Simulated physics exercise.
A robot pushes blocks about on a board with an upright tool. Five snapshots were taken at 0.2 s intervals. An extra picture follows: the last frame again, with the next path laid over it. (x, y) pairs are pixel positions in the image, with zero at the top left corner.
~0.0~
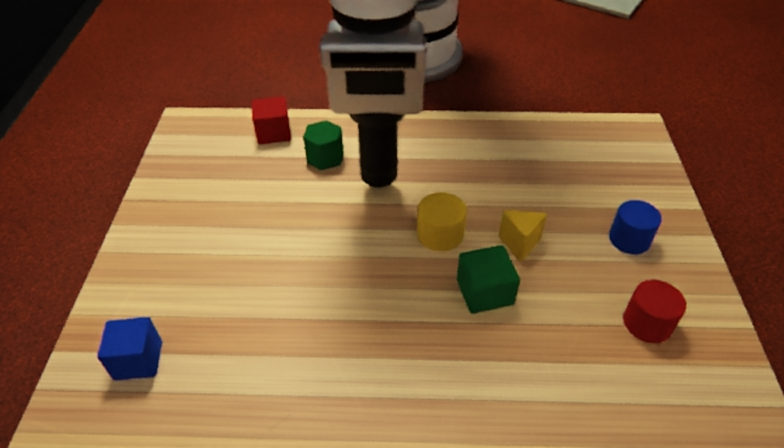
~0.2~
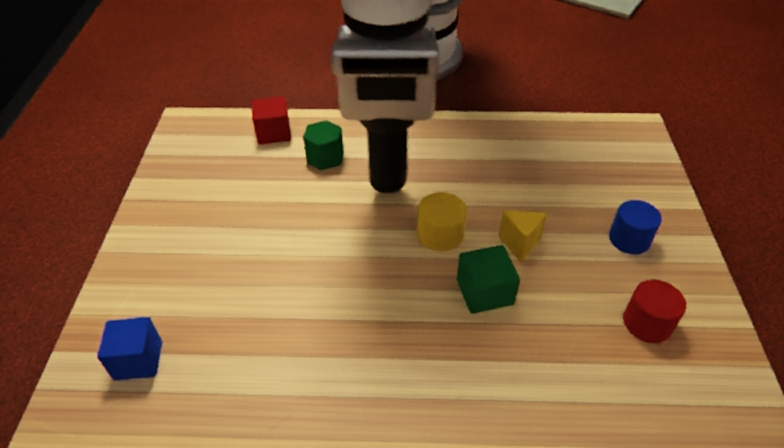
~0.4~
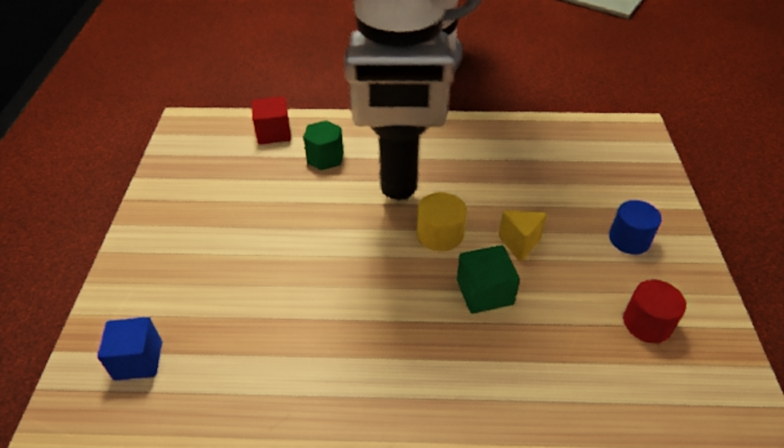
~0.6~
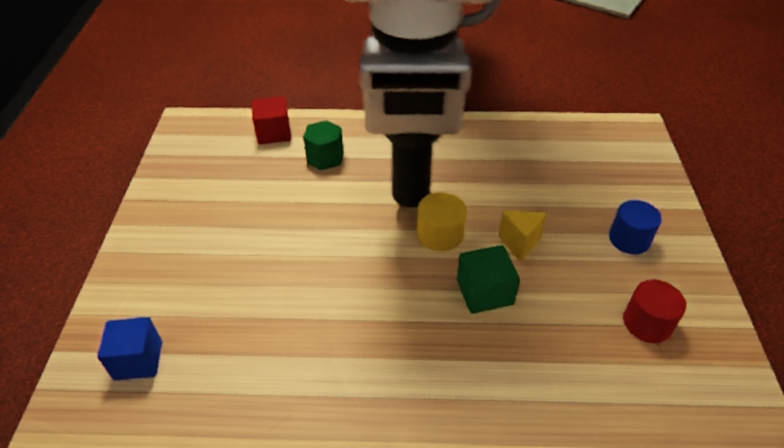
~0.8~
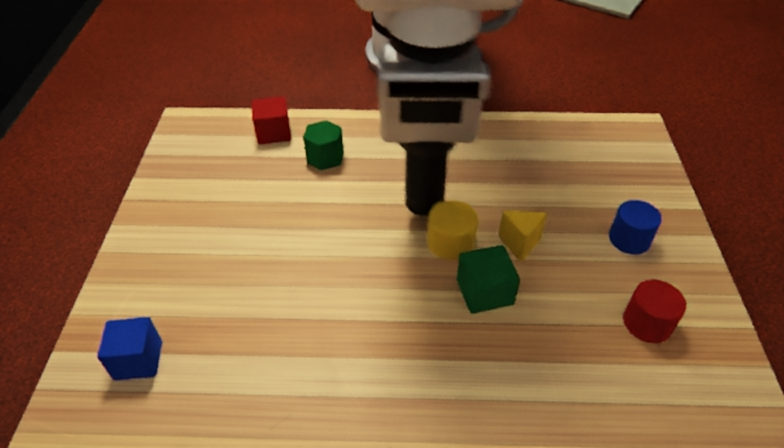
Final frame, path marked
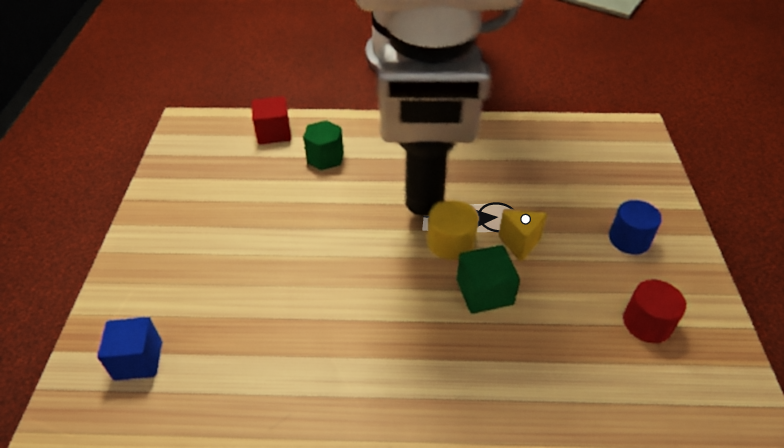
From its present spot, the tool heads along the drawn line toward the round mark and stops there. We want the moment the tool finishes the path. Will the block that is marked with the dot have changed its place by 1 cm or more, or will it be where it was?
Here the block that is marked with the dot stays on its spot.
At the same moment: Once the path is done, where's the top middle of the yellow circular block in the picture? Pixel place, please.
The middle of its upper face should be somewhere near (478, 225).
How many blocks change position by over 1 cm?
Put simply, one block is moved more than 1 cm.
Drawn move, from (424, 216) through (449, 218) and (473, 218) to (498, 217); the dot is on the yellow three-sided block.
Halfway along, tool at (464, 205); yellow circular block at (476, 225).
At the end, tool at (500, 204); yellow circular block at (478, 225); yellow three-sided block still.
